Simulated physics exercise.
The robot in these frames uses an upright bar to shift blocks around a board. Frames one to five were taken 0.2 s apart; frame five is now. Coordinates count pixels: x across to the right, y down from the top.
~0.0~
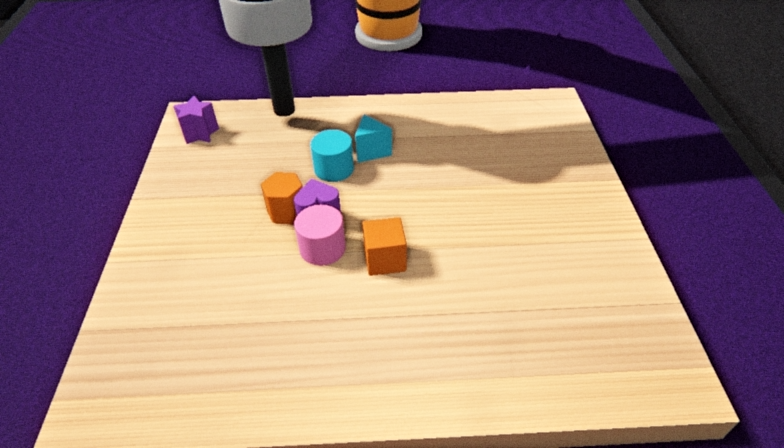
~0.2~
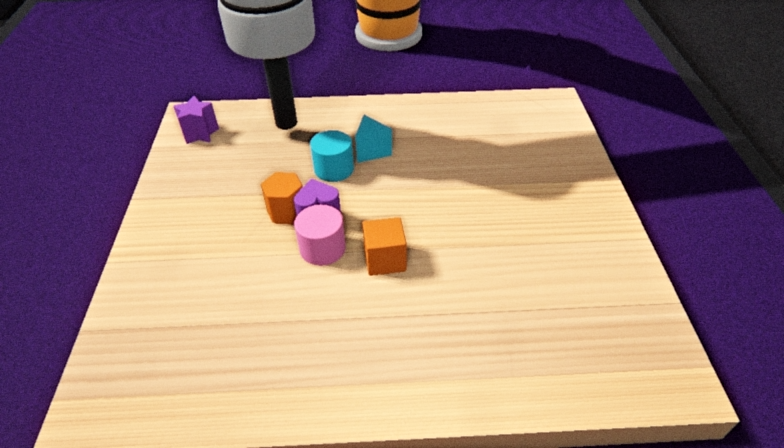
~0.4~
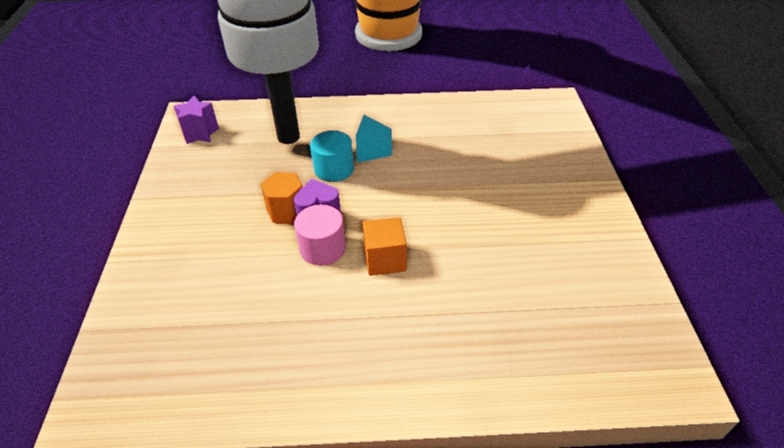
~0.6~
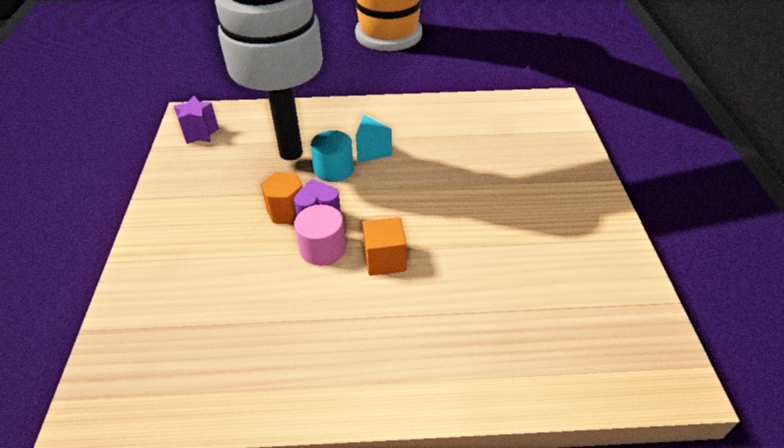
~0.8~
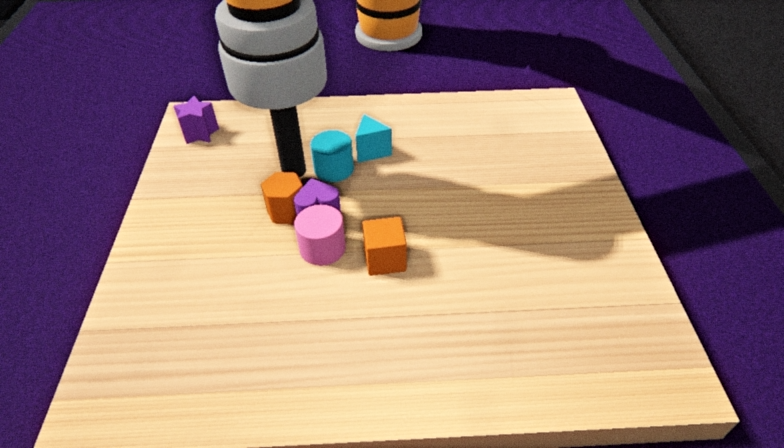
A robot's upright black bar moves steadily toward the viewer over a wooden board, passing left of the cyan blocks and nearing an orange hexagon and purple heart block beside a pink cylinder, while all the blocks stay still.
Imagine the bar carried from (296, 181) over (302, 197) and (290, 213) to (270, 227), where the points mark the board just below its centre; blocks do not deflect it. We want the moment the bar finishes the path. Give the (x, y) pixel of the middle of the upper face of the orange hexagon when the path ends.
Its top middle: (241, 220).
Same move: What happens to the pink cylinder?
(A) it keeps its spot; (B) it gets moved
The correct letter is A.
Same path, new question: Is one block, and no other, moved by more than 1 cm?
Yes.
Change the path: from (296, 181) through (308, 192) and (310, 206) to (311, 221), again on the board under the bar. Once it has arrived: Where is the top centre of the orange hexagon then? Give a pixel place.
My best guess is (272, 199).
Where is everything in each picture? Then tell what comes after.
In the first frame, bar's lower end at (285, 111); orange hexagon at (281, 184); purple heart block at (316, 192); pink cylinder at (319, 221).
In the second frame, bar at (287, 124); blocks still.
In the third frame, bar at (289, 138); blocks still.
In the fourth frame, bar at (291, 154); blocks still.
In the fifth frame, bar at (294, 171); orange hexagon at (281, 184); purple heart block at (316, 192); pink cylinder at (319, 221).
What follows on the original path. Halfway along, bar at (296, 196); orange hexagon at (271, 197), turned 25° clockwise.
At the end, bar at (268, 217); orange hexagon at (241, 220), turned 25° clockwise; purple heart block still; pink cylinder still.
